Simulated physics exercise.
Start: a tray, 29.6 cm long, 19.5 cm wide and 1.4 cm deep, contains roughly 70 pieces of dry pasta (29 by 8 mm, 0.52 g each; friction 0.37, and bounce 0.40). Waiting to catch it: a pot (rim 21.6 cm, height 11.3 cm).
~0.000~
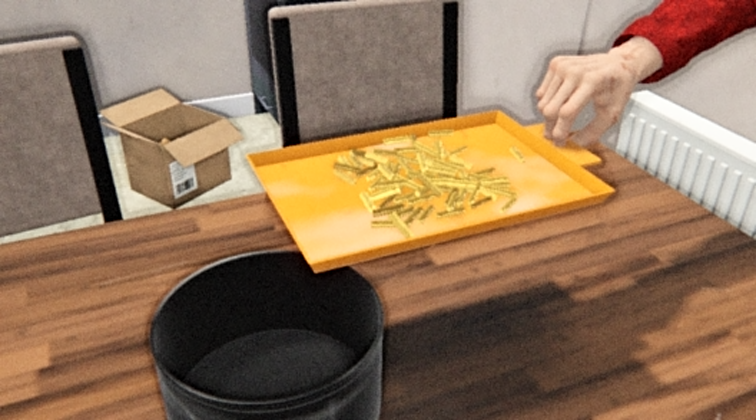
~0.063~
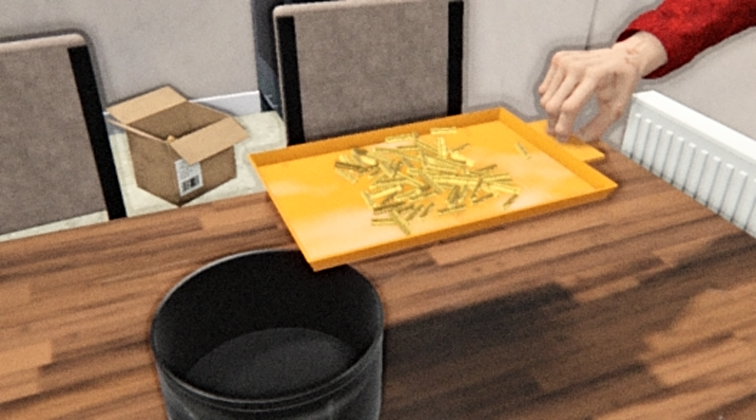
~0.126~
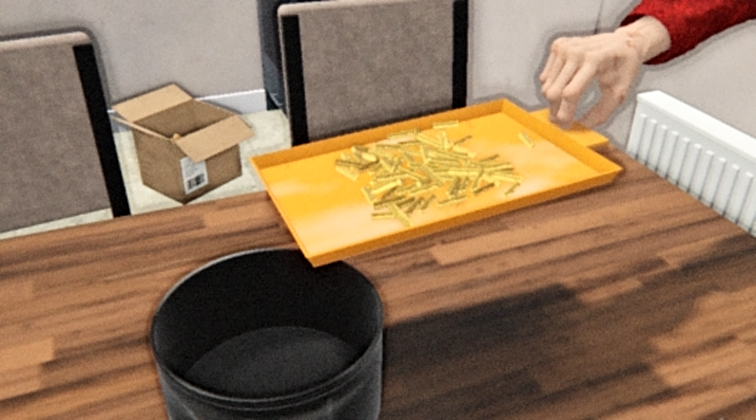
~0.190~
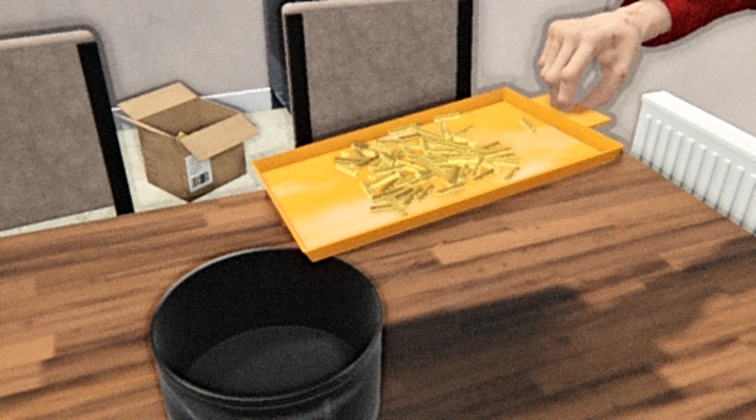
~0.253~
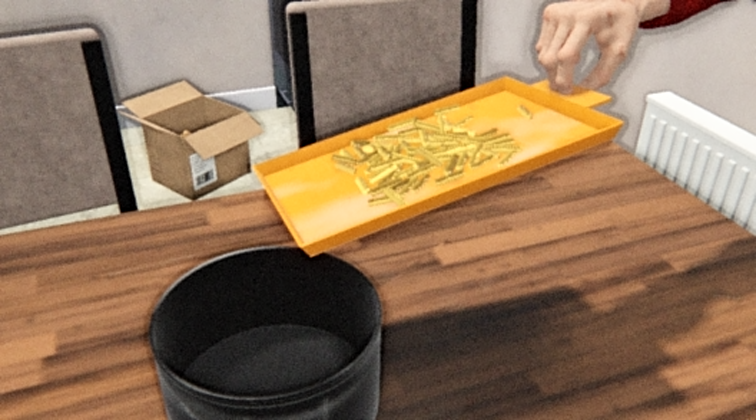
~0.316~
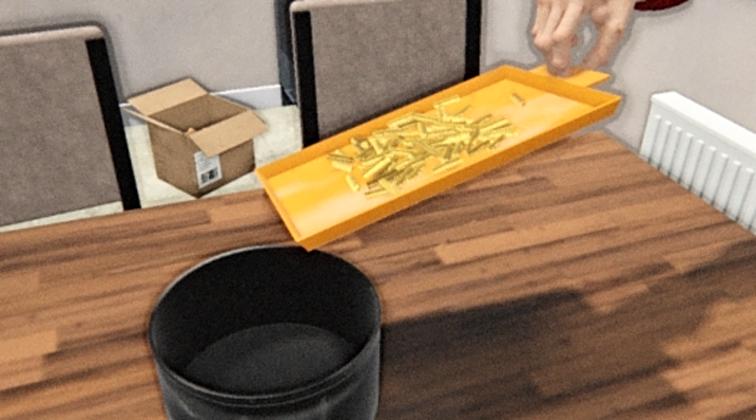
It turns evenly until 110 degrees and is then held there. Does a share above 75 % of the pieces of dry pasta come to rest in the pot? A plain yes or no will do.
The answer is no.
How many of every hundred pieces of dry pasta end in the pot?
About 15 percent.
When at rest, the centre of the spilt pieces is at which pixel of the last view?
Near (255, 293).
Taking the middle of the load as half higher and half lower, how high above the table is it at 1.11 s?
My estimate would be around 2 cm.
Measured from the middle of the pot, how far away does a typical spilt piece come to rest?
About 18 centimetres.
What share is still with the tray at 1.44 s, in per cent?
My guess is close to 0 in a hundred.
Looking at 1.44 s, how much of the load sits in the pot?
About 15% so far.
After 0.75 s, tilt 51 degrees; tray 80 %, in the air 15 %; middle of all pieces on or above the table near (304, 172).
After 1.11 s, tilt 78 degrees; outside 60 %, pot 15 %, tray 10 %, in the air 15 %; middle of all pieces on or above the table near (256, 278).
After 1.44 s, tilt 102 degrees; outside 85 %, pot 15 %; middle of all pieces on or above the table near (249, 296).
After 1.75 s, tilt 110 degrees; outside 85 %, pot 15 %; middle of all pieces on or above the table near (250, 295).
At rest (3.6 s), outside 85 %, pot 15 %.
